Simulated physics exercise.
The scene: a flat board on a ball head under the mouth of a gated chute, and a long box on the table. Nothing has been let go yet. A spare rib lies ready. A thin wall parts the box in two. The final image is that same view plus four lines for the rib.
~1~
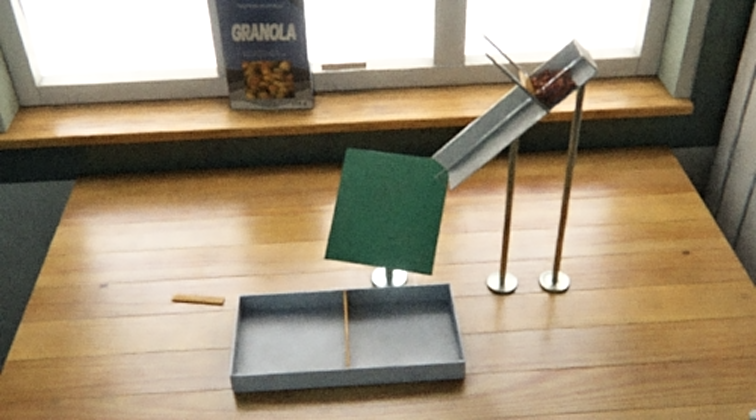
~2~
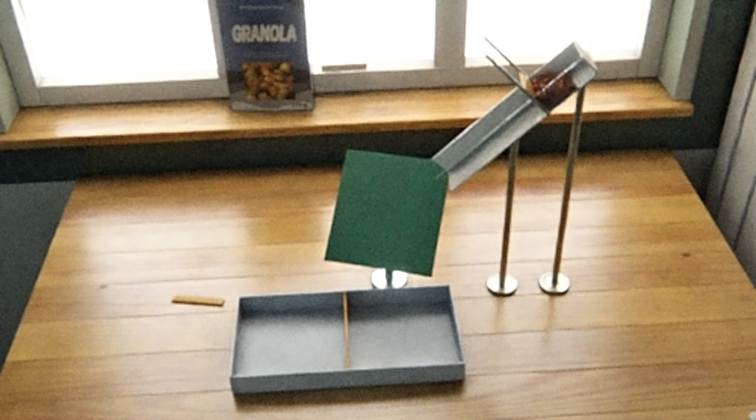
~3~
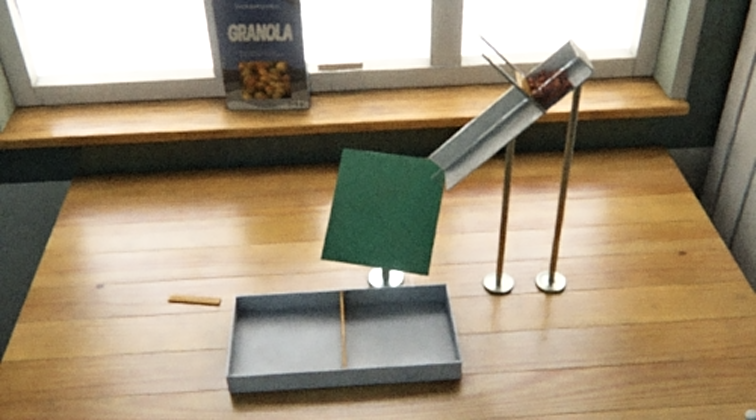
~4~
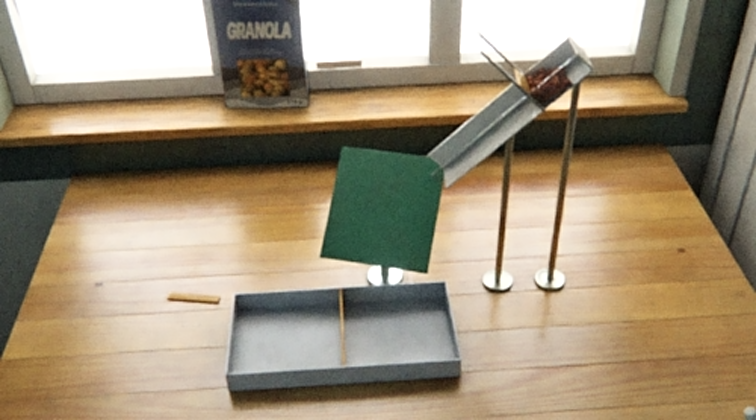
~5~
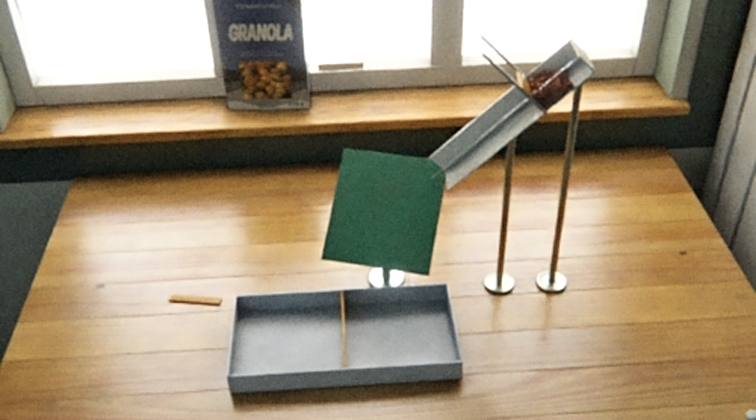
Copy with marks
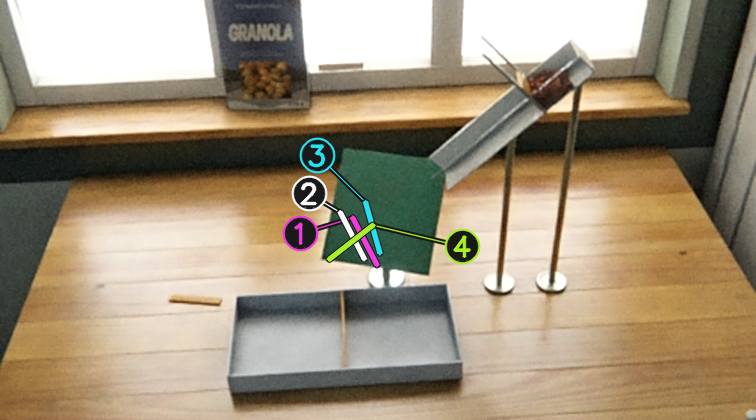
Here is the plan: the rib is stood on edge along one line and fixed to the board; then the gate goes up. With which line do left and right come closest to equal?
It is 4.
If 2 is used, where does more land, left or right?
More lands on the right.
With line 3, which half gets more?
More lands on the right.
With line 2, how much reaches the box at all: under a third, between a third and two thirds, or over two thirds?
Over two thirds.
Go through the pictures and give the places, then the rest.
Load behind the gate (554, 88), clay pellets; lip of the chute (450, 180), sloping fairly steeply, in the first frame.
Middle of the board (388, 211), tilted fairly steeply; middle of its low edge (377, 268); of its high edge (399, 156), in the second frame.
Front corners of the box (227, 376) and (461, 362); front end of its middle wall (345, 369); gate still shut (522, 83), in the third frame.
Middle of the load (549, 86); lip (445, 178), in the fourth frame.
Middle of the load (551, 89); lip (447, 180), in the fifth frame.
On the marked copy, line 1 from (352, 217) to (376, 264); line 2 from (340, 212) to (364, 258); line 3 from (365, 202) to (379, 252); line 4 from (373, 225) to (329, 259).
With 1, of what is caught, about a tenth in the left half, the larger part in the right.
With 2, of what is caught, roughly a quarter in the left half, the larger part in the right.
With 3, of what is caught, about a tenth in the left half, almost all in the right.
With 4, of what is caught, roughly two thirds in the left half, roughly a third in the right.
